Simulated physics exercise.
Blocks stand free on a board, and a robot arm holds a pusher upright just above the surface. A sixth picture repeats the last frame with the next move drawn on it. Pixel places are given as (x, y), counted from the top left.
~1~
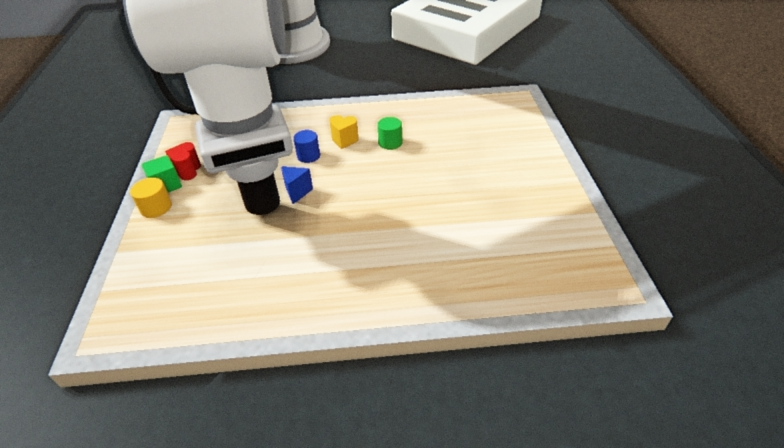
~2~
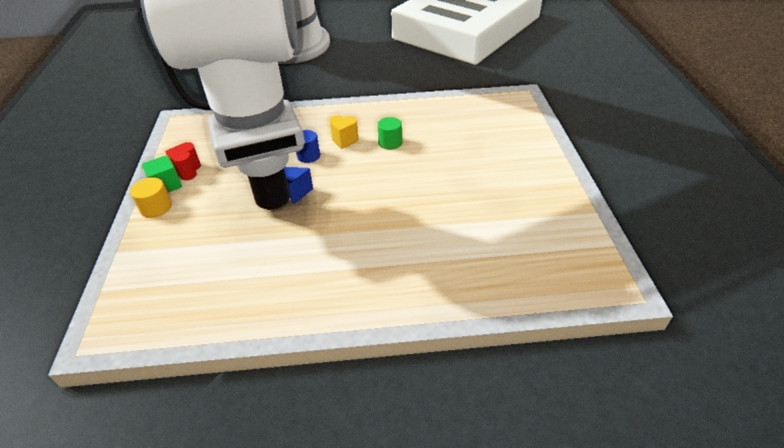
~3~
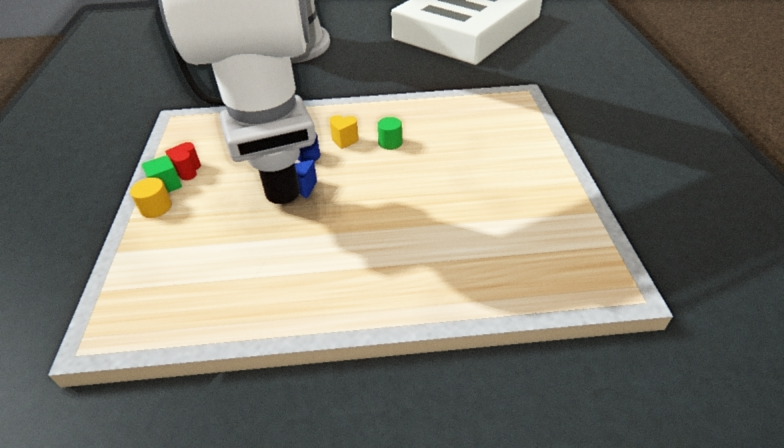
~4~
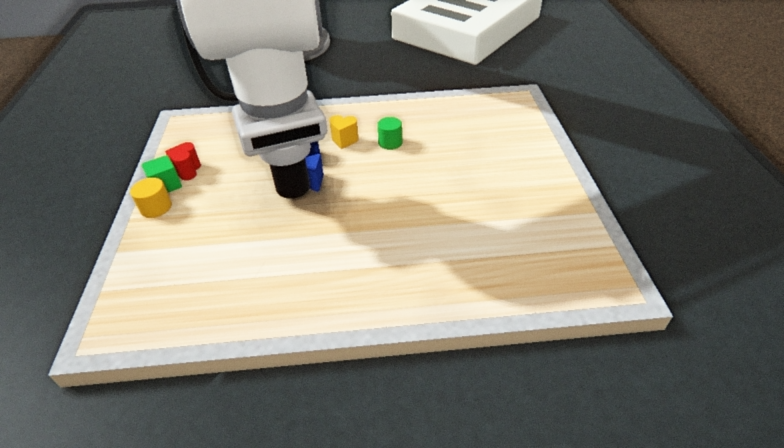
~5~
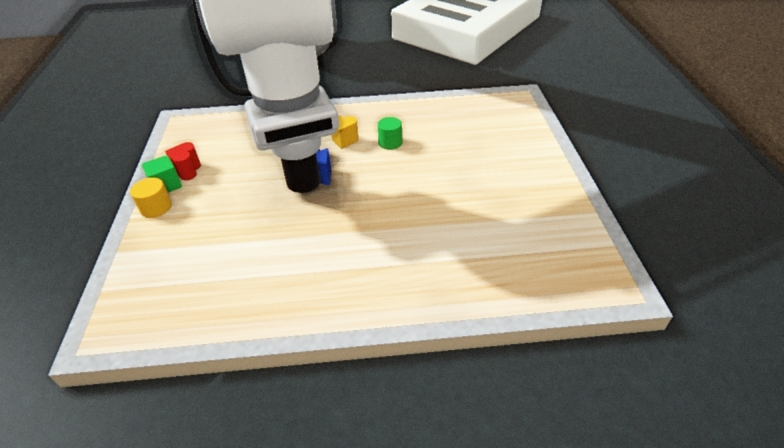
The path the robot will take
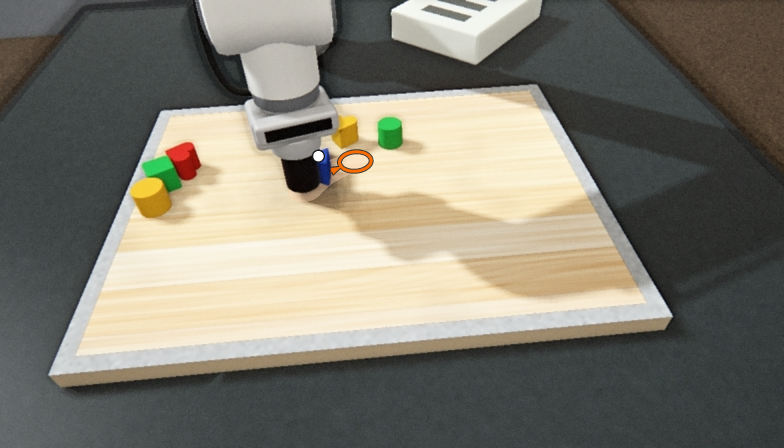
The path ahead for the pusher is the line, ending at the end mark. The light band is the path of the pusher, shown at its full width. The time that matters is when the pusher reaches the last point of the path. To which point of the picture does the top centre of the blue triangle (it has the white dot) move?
Its top centre is at about (364, 127).
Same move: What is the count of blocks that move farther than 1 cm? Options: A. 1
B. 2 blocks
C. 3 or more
The answer is A.
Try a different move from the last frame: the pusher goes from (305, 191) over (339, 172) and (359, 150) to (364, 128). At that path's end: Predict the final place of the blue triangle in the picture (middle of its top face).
It is going to be at (385, 103).
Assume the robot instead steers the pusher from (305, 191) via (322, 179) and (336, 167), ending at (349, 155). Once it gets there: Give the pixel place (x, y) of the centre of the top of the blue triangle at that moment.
Final place: (362, 123).
Path on the board, from (305, 191) over (319, 178) and (336, 169) to (355, 161); the dot is on the blue triangle.
On the path given first. Halfway along, pusher (326, 165); blue triangle (341, 140).
At the end, pusher (355, 153); blue circle in place; blue triangle (364, 127), turned 15° anticlockwise.
